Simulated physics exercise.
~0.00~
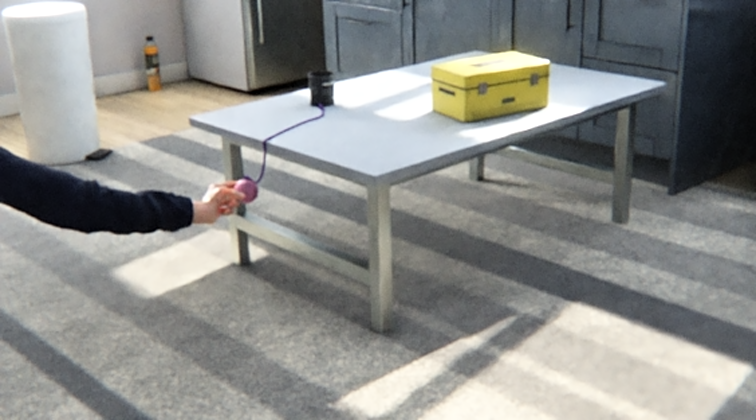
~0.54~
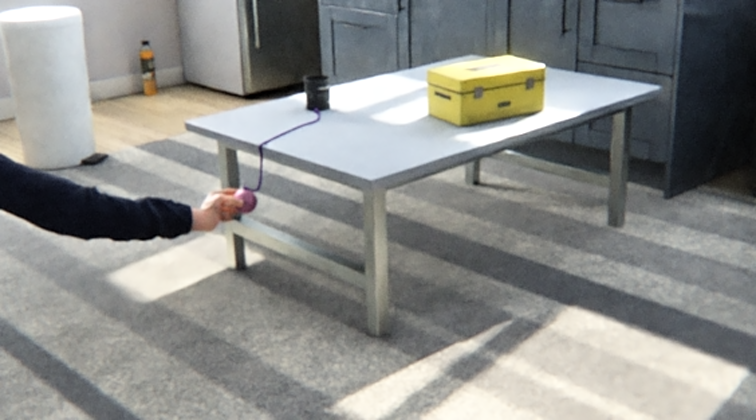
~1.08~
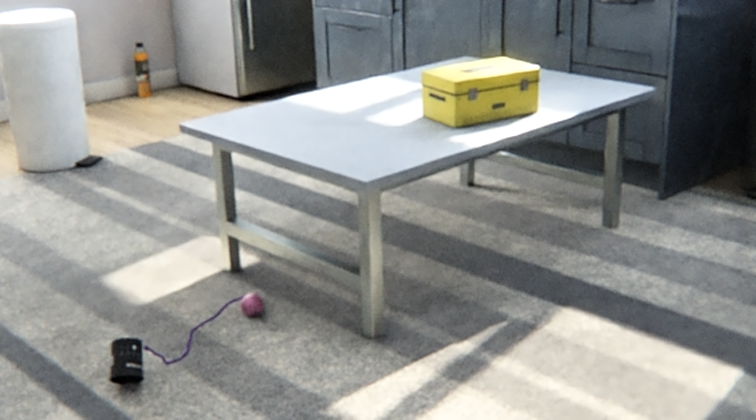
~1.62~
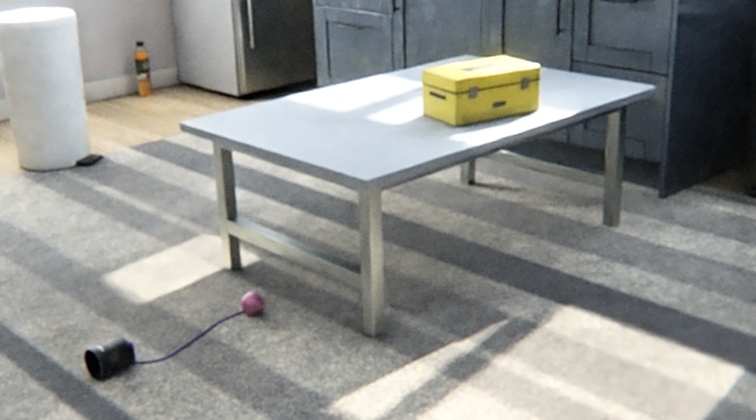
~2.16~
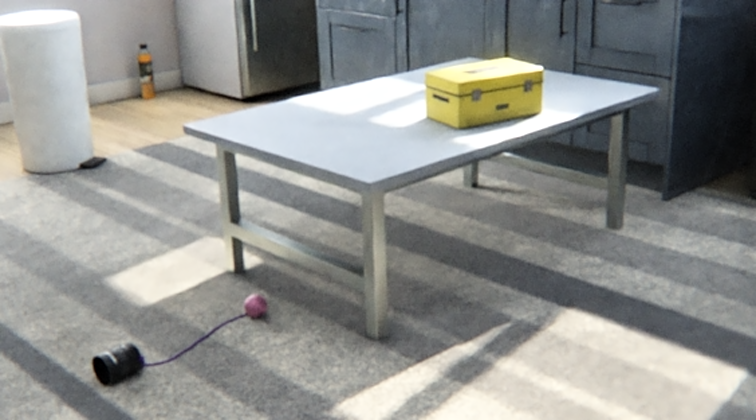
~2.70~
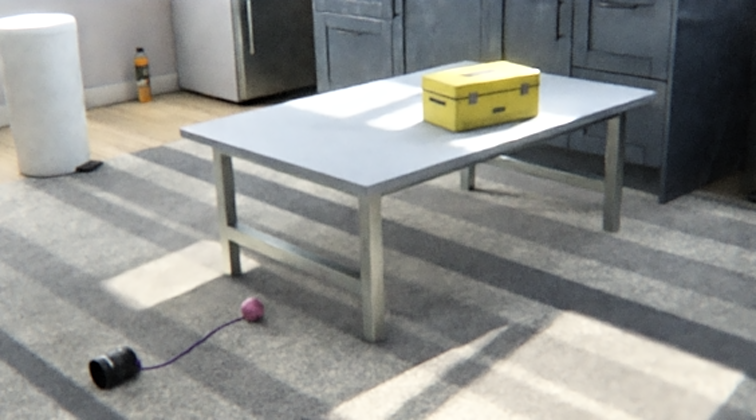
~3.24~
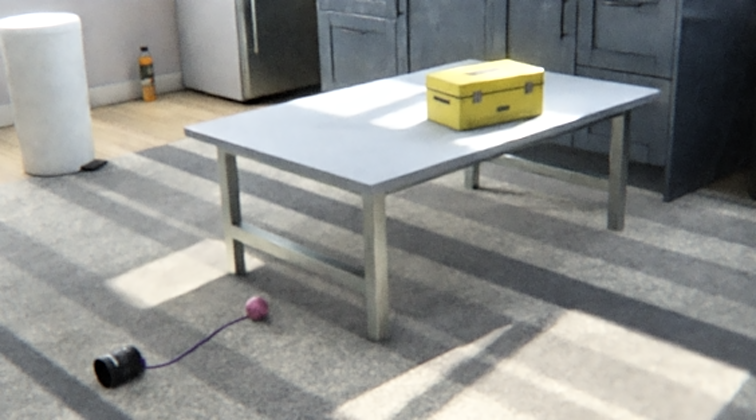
A pink ball on a string tied to a black cup is held beside a table by a hand, then drops to the carpet and drags the cup over the edge; the cup lands to the left and both lie on the floor, while the yellow toolbox stays on the table.
